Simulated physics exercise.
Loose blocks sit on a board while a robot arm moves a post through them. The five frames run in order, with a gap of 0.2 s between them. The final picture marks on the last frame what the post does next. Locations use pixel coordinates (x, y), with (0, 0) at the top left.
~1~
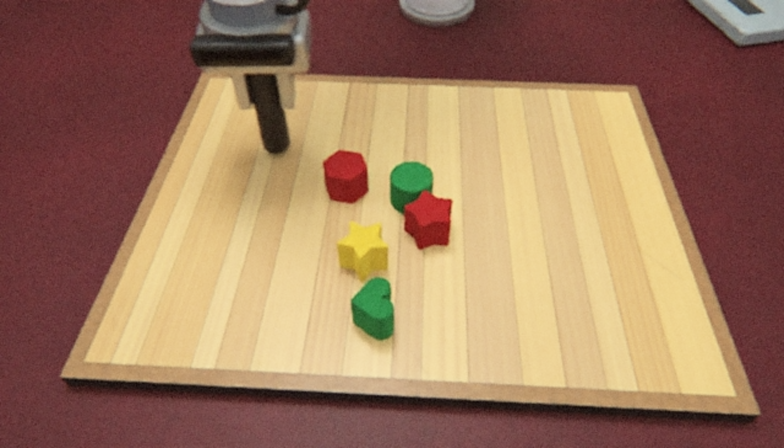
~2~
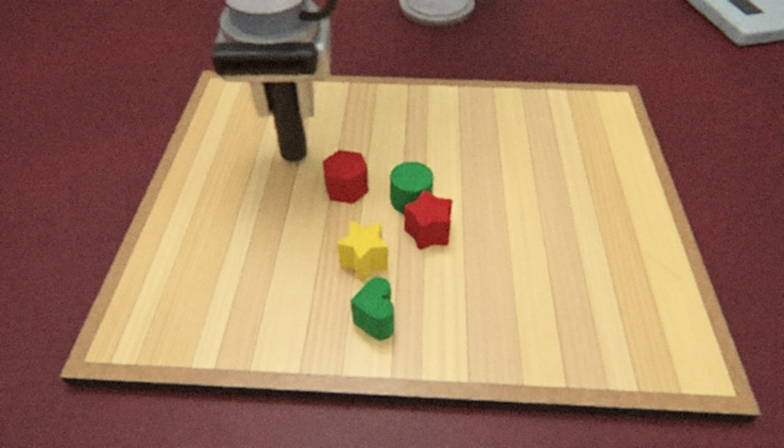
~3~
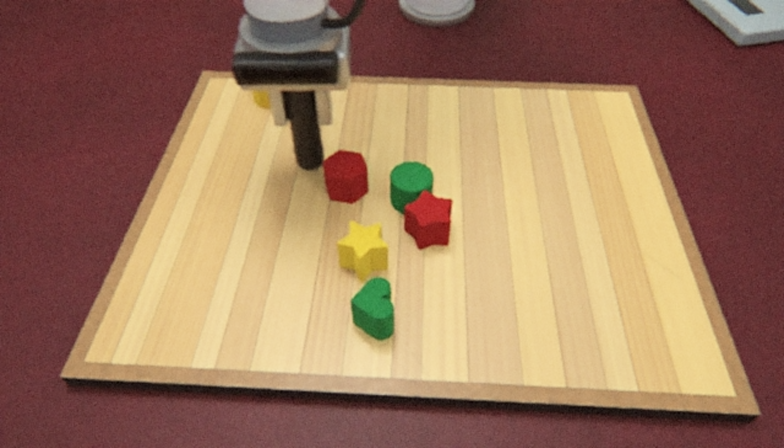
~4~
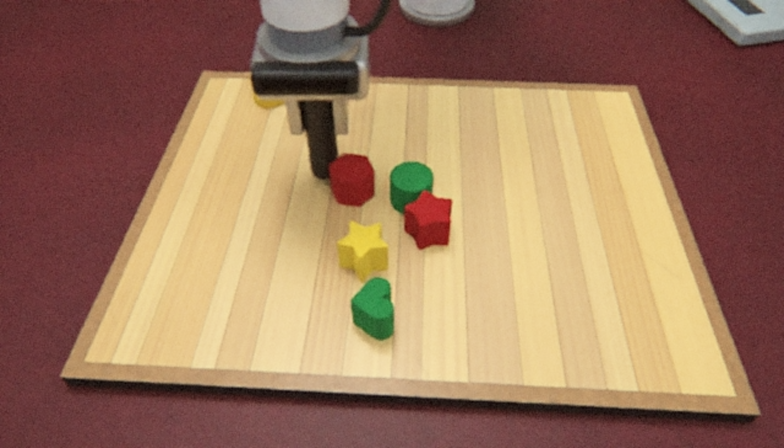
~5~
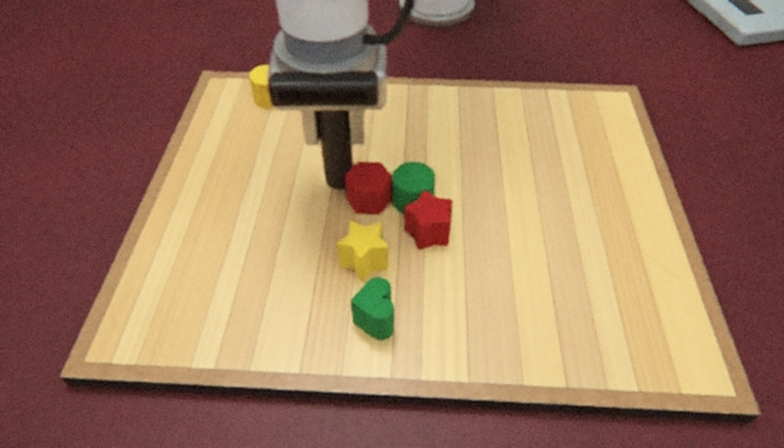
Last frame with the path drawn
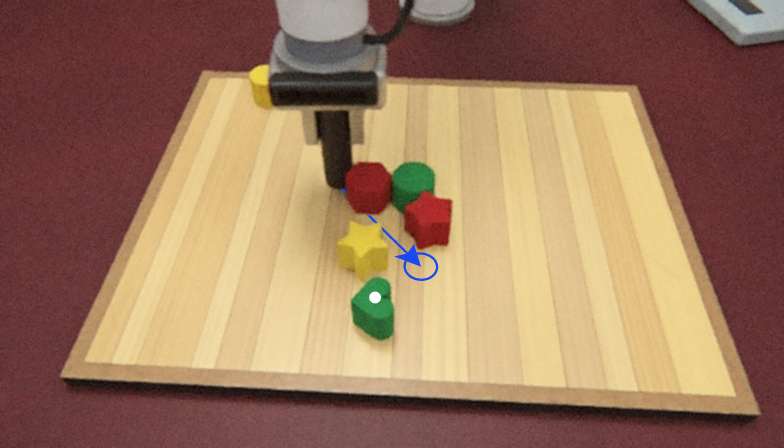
A robot arm moved its dark post rightward and slightly toward the viewer across a wooden board, pushing the red hexagonal block right until it met the green cylinder, while the yellow star and green heart stayed put.
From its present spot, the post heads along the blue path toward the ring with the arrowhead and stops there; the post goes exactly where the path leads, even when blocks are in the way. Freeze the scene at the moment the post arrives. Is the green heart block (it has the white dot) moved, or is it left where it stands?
It stays.
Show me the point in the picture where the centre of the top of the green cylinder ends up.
Located at (437, 175).
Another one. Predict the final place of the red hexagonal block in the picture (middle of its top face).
At pixel (434, 207).
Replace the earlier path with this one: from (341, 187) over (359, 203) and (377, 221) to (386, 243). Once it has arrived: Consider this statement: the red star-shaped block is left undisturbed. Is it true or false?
The statement is false.
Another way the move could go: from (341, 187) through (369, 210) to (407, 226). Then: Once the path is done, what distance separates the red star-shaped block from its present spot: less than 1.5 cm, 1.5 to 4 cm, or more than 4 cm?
It falls in the over 4 cm band.
The drawn path runs from (341, 187) directly to (421, 266); the dot is on the green heart block.
On the path given first. One third of the way, post (366, 205); red hexagonal block (401, 195), turned 30° anticlockwise; green cylinder (436, 175); red star-shaped block (441, 214).
Two thirds of the way, post (392, 231); red hexagonal block (428, 206), turned 50° anticlockwise; green cylinder (437, 175); red star-shaped block (465, 225).
At the end, post (421, 259); yellow star-shaped block (363, 240); red hexagonal block (434, 207), turned 65° anticlockwise; green heart block not moved; green cylinder (437, 175); red star-shaped block (470, 227).
